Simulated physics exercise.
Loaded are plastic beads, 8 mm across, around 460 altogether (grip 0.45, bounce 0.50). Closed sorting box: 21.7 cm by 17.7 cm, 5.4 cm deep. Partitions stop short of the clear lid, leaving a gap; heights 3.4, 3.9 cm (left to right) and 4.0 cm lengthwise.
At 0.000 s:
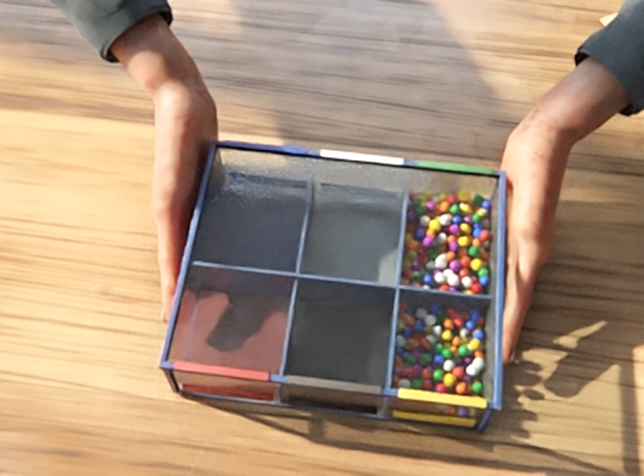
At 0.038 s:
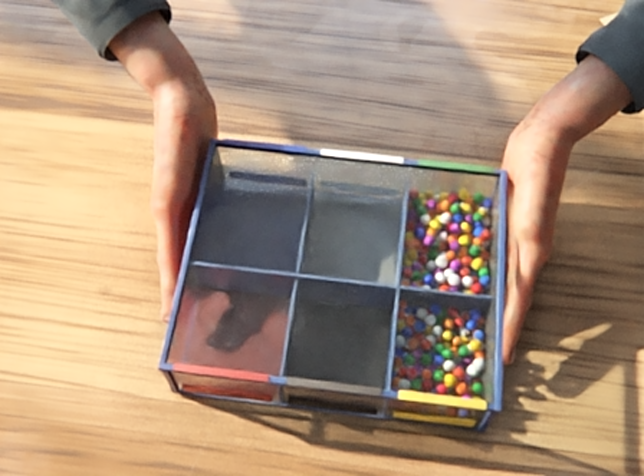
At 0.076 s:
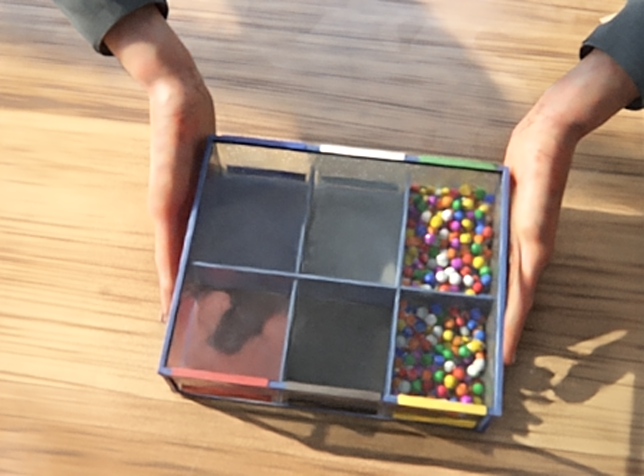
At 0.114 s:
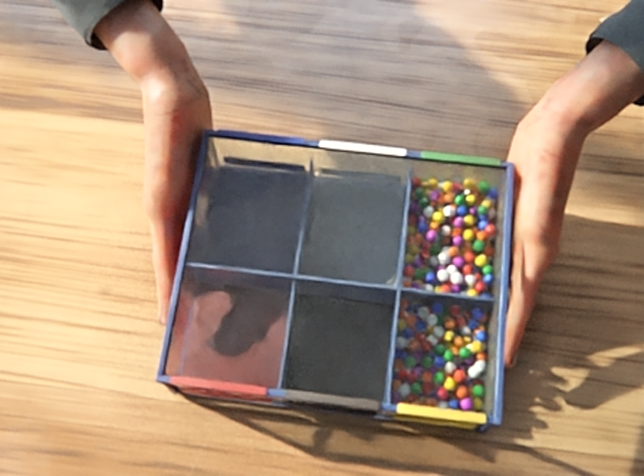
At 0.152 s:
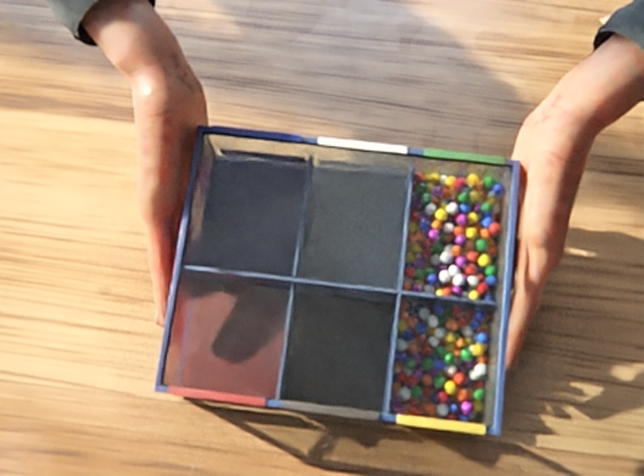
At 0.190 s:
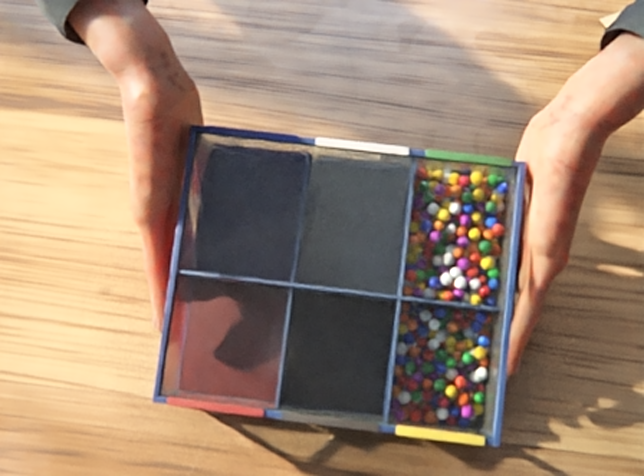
A clear-lidded sorting box tilts slightly between two hands in dark sleeves, seen from above over a sunlit wooden table. It has six compartments with blue edges and white, green, red and yellow strips, and multicoloured beads fill the two on the right while the others look empty. The hands gradually tip the box down toward its right front corner, the beads staying in their compartments.
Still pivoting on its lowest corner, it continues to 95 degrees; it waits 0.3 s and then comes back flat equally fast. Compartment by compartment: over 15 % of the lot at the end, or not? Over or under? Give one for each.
Red compartment under; blue compartment under; green compartment over; yellow compartment over; white compartment under; black compartment under.
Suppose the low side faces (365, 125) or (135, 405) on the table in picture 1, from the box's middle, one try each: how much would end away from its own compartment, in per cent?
5 and 15 %.
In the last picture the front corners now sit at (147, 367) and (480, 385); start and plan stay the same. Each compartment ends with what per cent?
Per cent at the finish: Red 15, blue 0, green 45, yellow 30, white 0, black 0.
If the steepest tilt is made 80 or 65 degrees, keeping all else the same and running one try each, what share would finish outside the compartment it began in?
I'd expect close to 5 and then close to 5 per cent.
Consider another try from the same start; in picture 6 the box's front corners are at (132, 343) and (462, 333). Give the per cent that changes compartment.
My guess is close to 20 per cent.
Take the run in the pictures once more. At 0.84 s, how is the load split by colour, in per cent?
Red = 0, blue = 0, green = 55, yellow = 40, white = 0, black = 5 (per cent).
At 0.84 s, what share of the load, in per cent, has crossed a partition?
At that instant it's around 5 per cent.
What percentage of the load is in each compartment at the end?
Red: 0 %, blue: 0 %, green: 55 %, yellow: 45 %, white: 0 %, black: 5 %.
After 0.84 s, tilt 95 degrees; green 55 %, yellow 40 %, black 5 %.
After 1.27 s, tilt 53 degrees; green 55 %, yellow 40 %, black 5 %.
Then, at 1.78 s, tilt 0 degrees; green 55 %, yellow 45 %, black 5 %.
At rest (2.3 s), red 0 %, blue 0 %, green 55 %, yellow 45 %, white 0 %, black 5 %.
